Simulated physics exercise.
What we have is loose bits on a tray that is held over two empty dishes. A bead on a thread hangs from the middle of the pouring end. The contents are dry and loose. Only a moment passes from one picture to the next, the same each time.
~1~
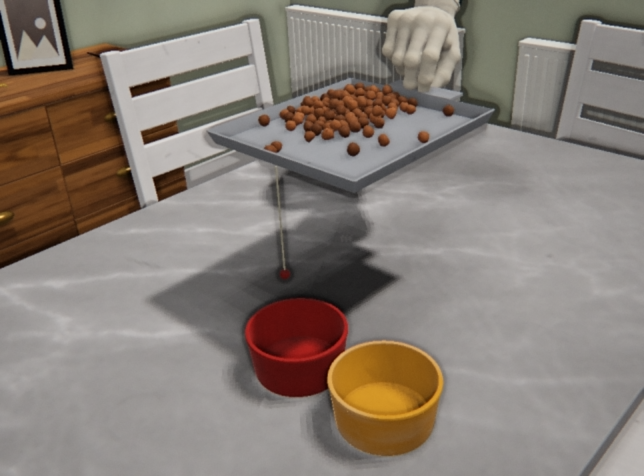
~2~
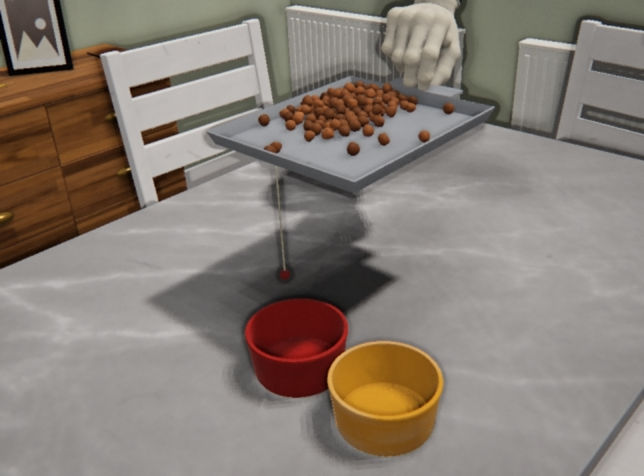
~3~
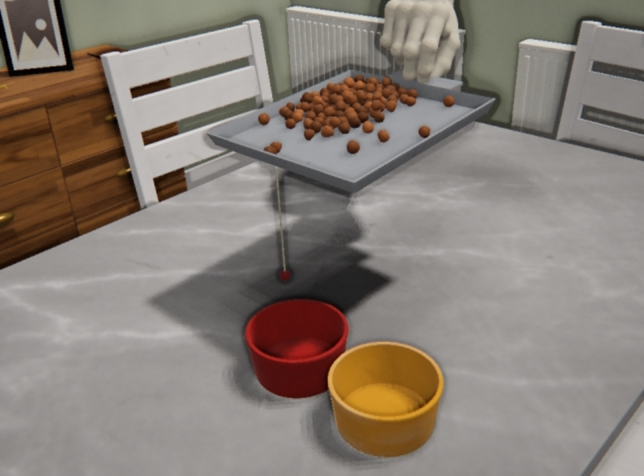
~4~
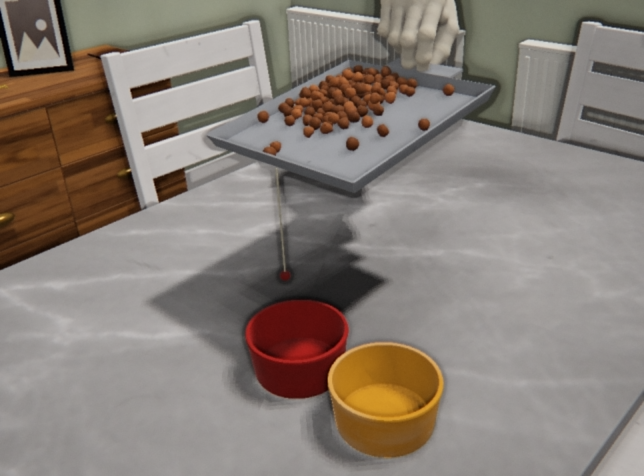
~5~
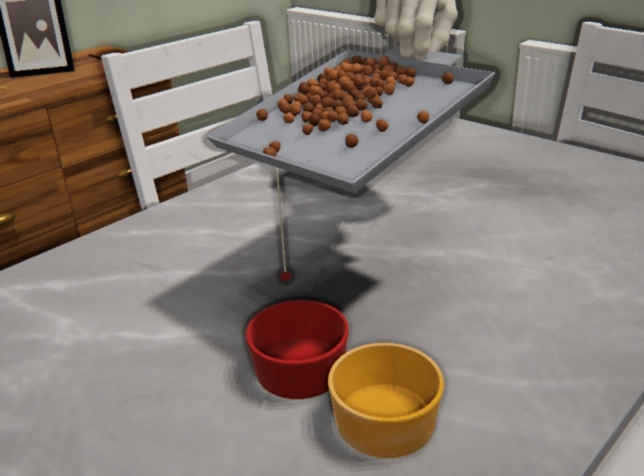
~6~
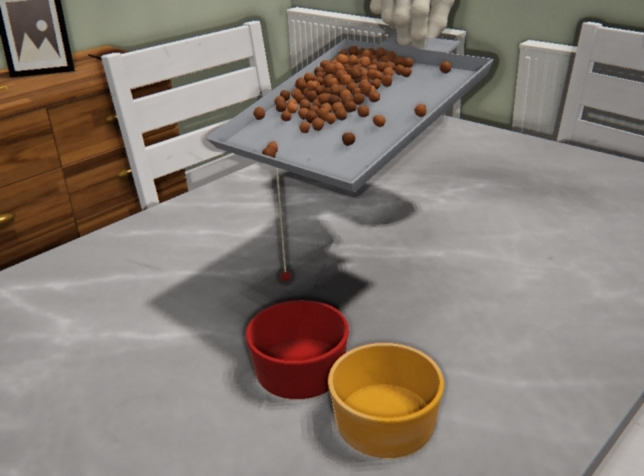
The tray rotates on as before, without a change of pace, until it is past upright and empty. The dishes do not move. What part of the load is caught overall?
Caught overall: Under half.
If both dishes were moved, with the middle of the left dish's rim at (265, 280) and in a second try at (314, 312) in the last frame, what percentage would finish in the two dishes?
The first gives 20 %, the second 10 %.
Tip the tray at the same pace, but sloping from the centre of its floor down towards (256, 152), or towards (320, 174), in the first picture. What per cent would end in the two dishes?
Near 0 % and 70 %.
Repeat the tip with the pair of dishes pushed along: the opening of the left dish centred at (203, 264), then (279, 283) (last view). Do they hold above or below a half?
One: More than half. Two: Less than half.
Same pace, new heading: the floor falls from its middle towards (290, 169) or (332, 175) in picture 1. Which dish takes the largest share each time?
The first try: The left one. The second: The left dish.
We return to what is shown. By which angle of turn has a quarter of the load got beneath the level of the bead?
Roughly 70°.
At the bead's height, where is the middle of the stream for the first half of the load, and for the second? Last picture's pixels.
The first part at (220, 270); the rest at (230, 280).
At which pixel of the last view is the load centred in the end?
At about (208, 328).
Shortly afterwards, tray tipped steeply; the bulk on the tray; only a few in the left dish; a little outside both; a little in the air.
Next, tray tipped right over; a little on the tray; a little in the left dish; near two thirds outside both; near a quarter in the air.
Some moments later, tray tipped past a quarter turn; near a quarter in the left dish; the bulk outside both.
In the end, tray tipped past a quarter turn; none at all in the right dish; near a quarter in the left dish; the bulk outside both.
